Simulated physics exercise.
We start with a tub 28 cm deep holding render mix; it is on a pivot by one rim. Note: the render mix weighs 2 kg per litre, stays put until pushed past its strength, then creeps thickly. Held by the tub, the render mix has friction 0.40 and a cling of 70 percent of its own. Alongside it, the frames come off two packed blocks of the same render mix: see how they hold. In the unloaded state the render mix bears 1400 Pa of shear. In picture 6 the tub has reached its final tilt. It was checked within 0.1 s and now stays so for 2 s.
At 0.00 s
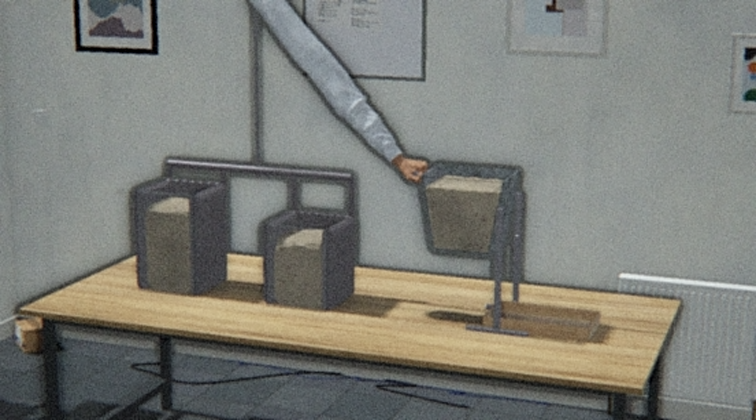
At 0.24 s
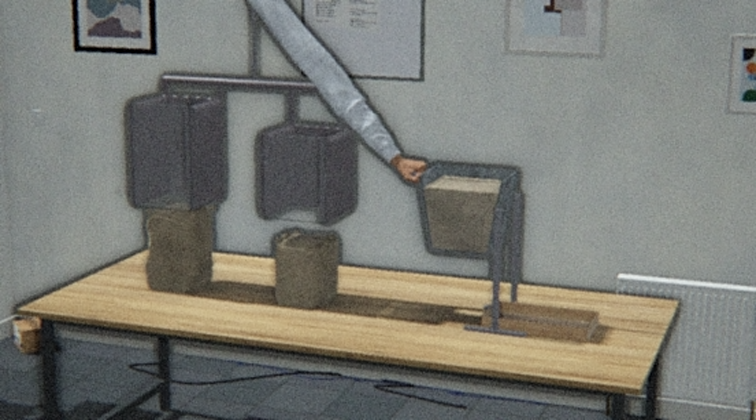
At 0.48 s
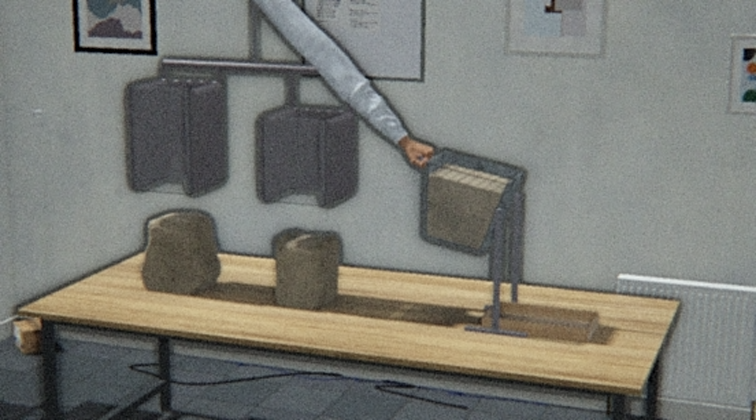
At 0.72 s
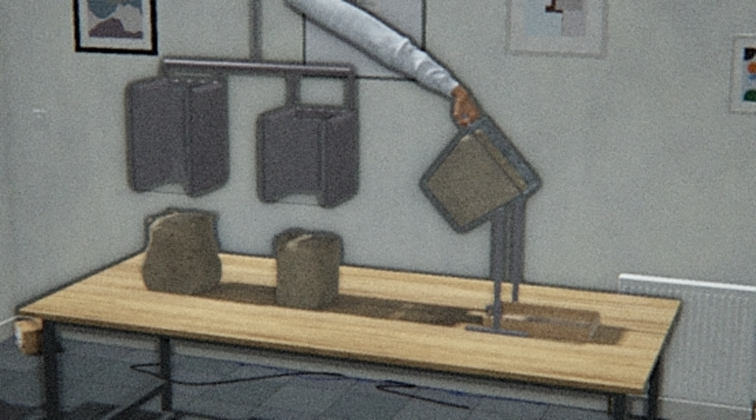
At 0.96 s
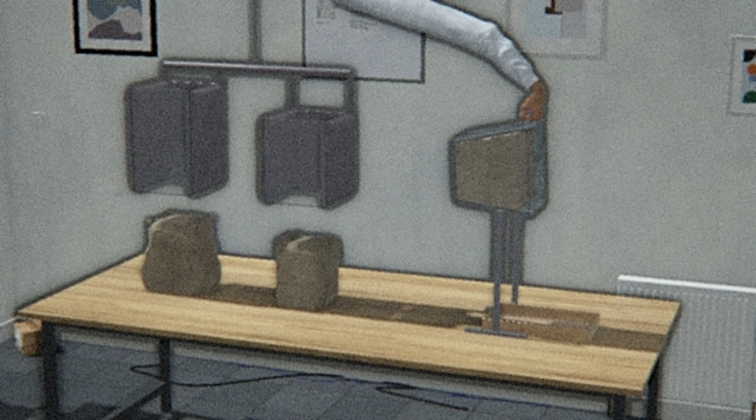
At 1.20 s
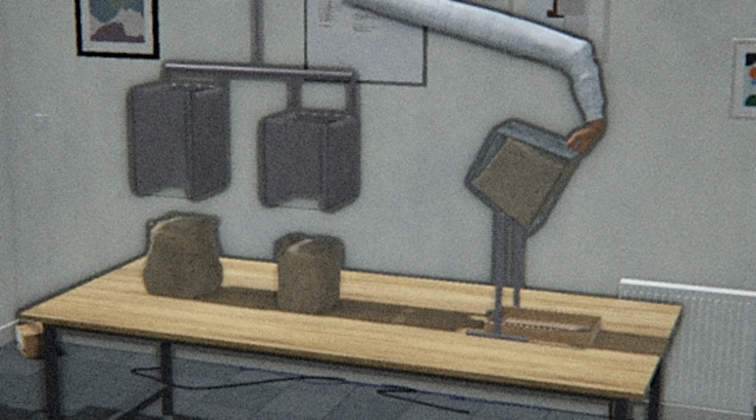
At the start, two dark casings surround brownish blocks on a wooden table while a hand grips a filled tub on a stand at right. The casings lift clear, and the left block sags and bulges slightly. The hand then swings the tub up and over rightward, the mix staying inside.
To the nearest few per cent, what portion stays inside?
About 0 %.
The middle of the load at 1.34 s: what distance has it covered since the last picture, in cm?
Close to 12 centimetres.
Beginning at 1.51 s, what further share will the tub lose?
Around 0 % of the whole load.
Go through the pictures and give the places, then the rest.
In the first frame, handle-side rim at (423, 176), tilt 0 degrees; top of the render mix at (450, 188); blocks stand 35 cm, 27 cm (left to right).
In the second frame, handle-side rim at (422, 176), tilt 0 degrees; top of the render mix at (448, 188); blocks stand 33 cm, 27 cm (left to right).
In the third frame, handle-side rim at (429, 163), tilt 10 degrees; top of the render mix at (435, 175); blocks stand 30 cm, 27 cm (left to right).
In the fourth frame, handle-side rim at (470, 128), tilt 48 degrees; top of the render mix at (465, 141); blocks stand 30 cm, 27 cm (left to right).
In the fifth frame, handle-side rim at (528, 130), tilt 86 degrees; top of the render mix at (514, 134); blocks stand 30 cm, 27 cm (left to right).
In the sixth frame, handle-side rim at (569, 161), tilt 117 degrees; top of the render mix at (511, 141); blocks stand 30 cm, 27 cm (left to right).
After 1.34 s, the tub is at 117 degrees and holds 58 %.
After 1.51 s, the tub is at 117 degrees and holds 0 %.
After 1.68 s, the tub is at 117 degrees and holds 0 %.
After 1.85 s, the tub is at 117 degrees and holds 0 %.
After 3.20 s, at the end, the tub is at 117 degrees and holds 0 %.
